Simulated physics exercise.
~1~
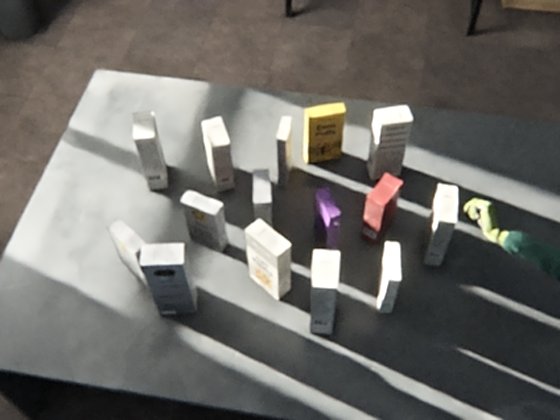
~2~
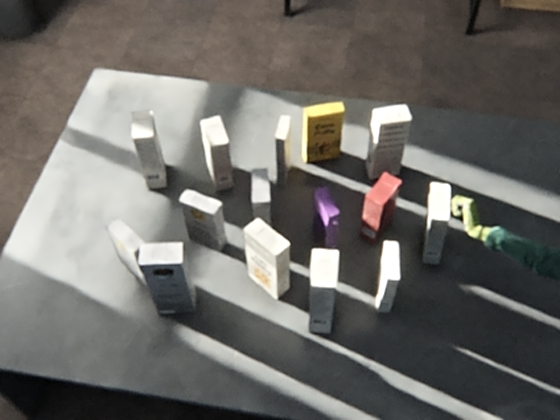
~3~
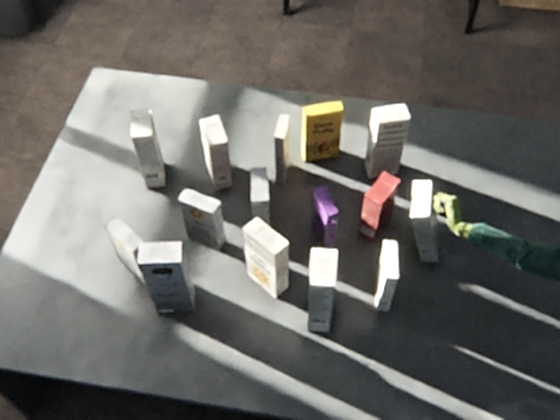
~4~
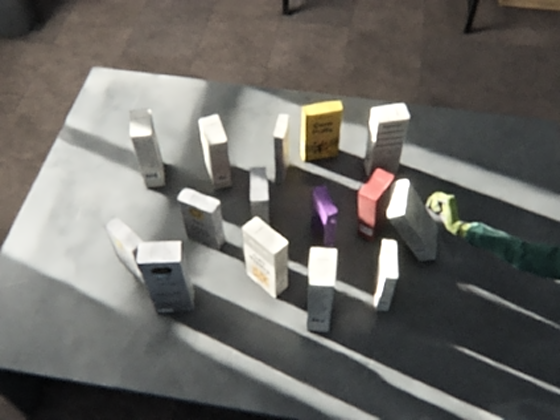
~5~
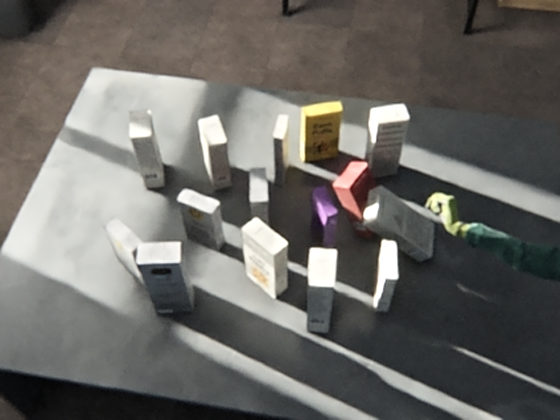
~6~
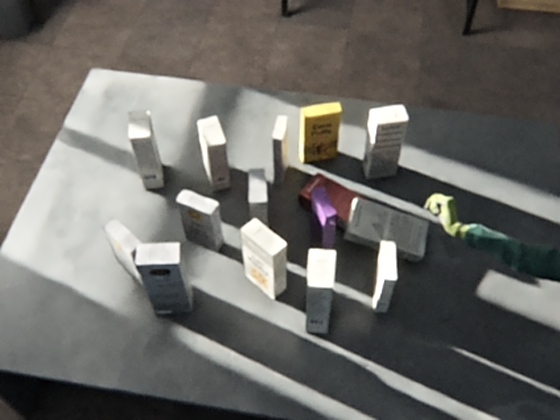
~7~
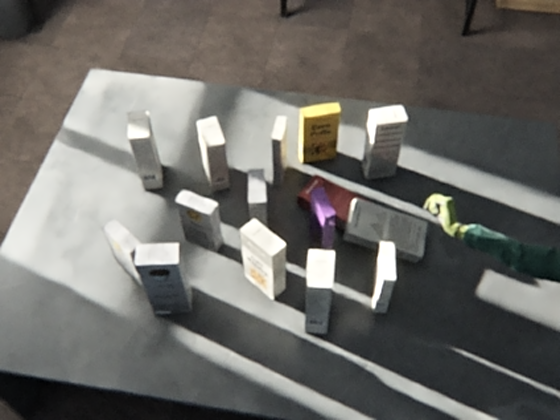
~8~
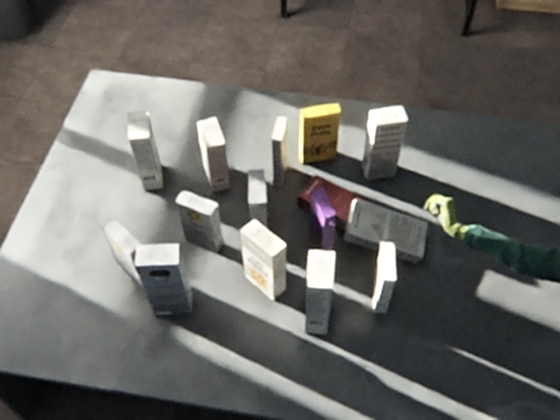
On a dark table crossed by bands of light, many upright boxes stand scattered, most of them white, with one yellow, one purple and one red among them. A green, hooked arm-like object at the right moves left and nudges the nearest white box, which starts to lean. The arm stops while the white box keeps tipping left into the red box. The red box tilts in turn, and both drop onto their sides, the red one ending behind the purple box. Everything then lies still, with the purple, yellow and remaining white boxes still standing.
